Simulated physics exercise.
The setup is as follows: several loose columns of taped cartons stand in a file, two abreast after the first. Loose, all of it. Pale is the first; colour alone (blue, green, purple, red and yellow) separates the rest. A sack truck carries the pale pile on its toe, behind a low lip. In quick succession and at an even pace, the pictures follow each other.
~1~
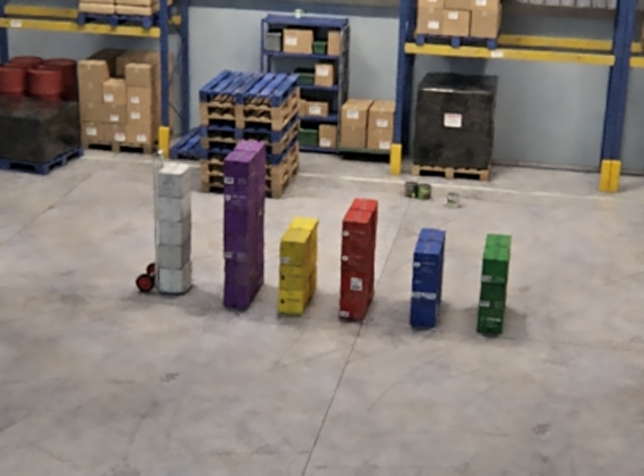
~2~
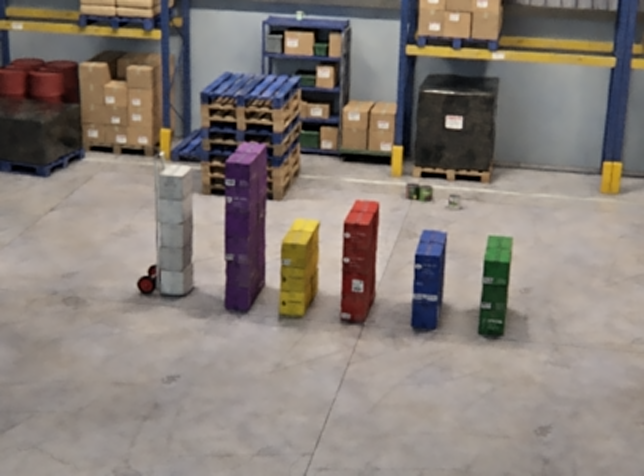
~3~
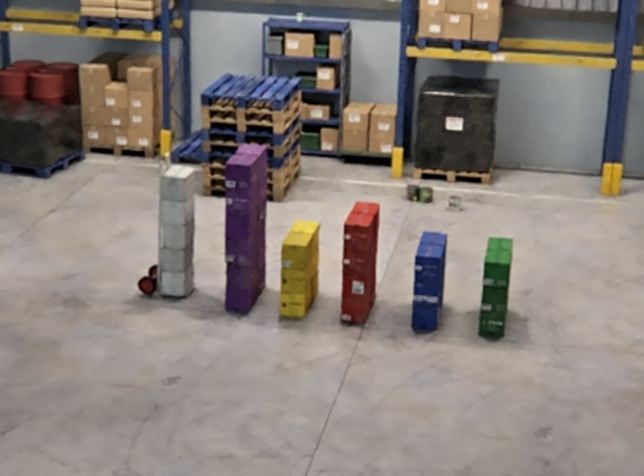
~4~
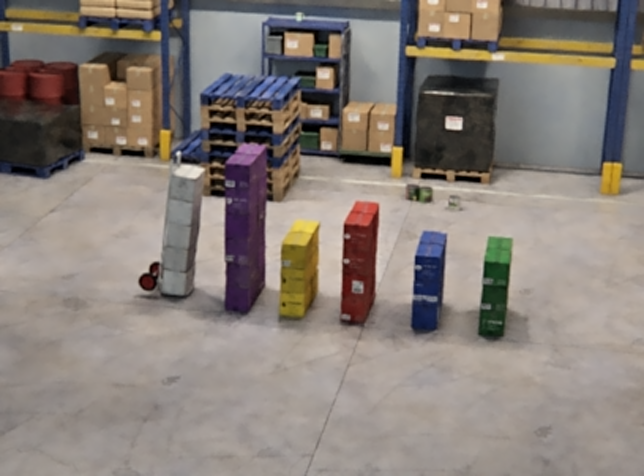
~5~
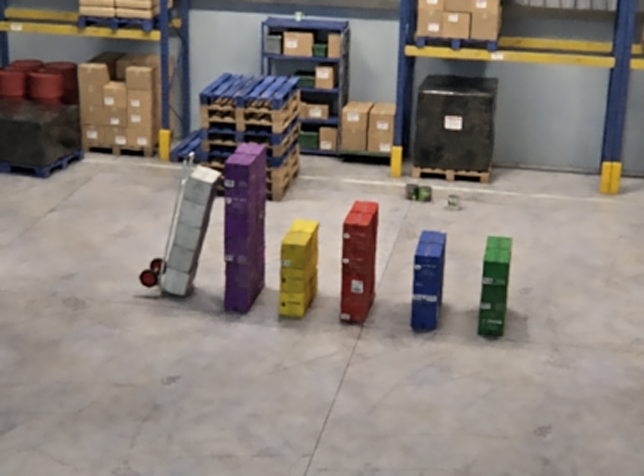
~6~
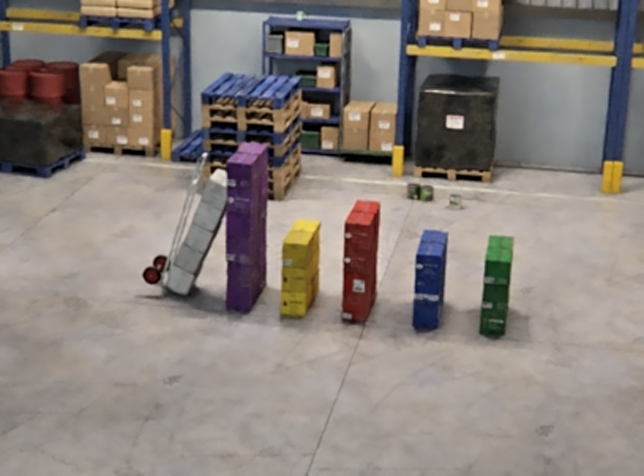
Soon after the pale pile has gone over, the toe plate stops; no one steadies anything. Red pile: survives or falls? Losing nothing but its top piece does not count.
Falls.
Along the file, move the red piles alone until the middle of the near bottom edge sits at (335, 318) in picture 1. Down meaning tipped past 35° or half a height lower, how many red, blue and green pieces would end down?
The count comes out as red 8, blue 6 and green 5.
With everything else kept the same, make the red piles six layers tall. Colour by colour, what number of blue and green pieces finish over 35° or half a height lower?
That comes to blue 6, then green 5.
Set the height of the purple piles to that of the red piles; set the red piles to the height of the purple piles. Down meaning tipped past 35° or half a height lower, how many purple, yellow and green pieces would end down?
Final count down: Purple = 8; yellow = 6; green = 6.
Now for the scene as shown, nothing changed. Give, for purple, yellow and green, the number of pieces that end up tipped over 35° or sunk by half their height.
Purple: 12, yellow: 6, green: 5.
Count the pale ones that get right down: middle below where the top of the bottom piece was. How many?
That would be 2 in total.
Soon, 5 of the pale pile down; none of the 8 red cartons down (0 of 38 in all colours); top red carton unmoved; top purple carton tipped clearly.
A while on, 5 of the pale pile down; none of the 8 red cartons down (16 of 38 in all colours); top red carton tipped a little; top purple carton tipped well over, about its own height lower.
Towards the end, 5 of the pale pile down; 7 of the 8 red cartons down (30 of 38 in all colours); top red carton tipped steeply, about its own height lower; top yellow carton tipped steeply, about its own height lower.
Finally, 5 of the pale pile down; 7 of the 8 red cartons down (35 of 38 in all colours); top red carton on its side; top green carton upside down. Seen by the last camera, middles, top red carton near (472, 291), top green carton near (611, 331).
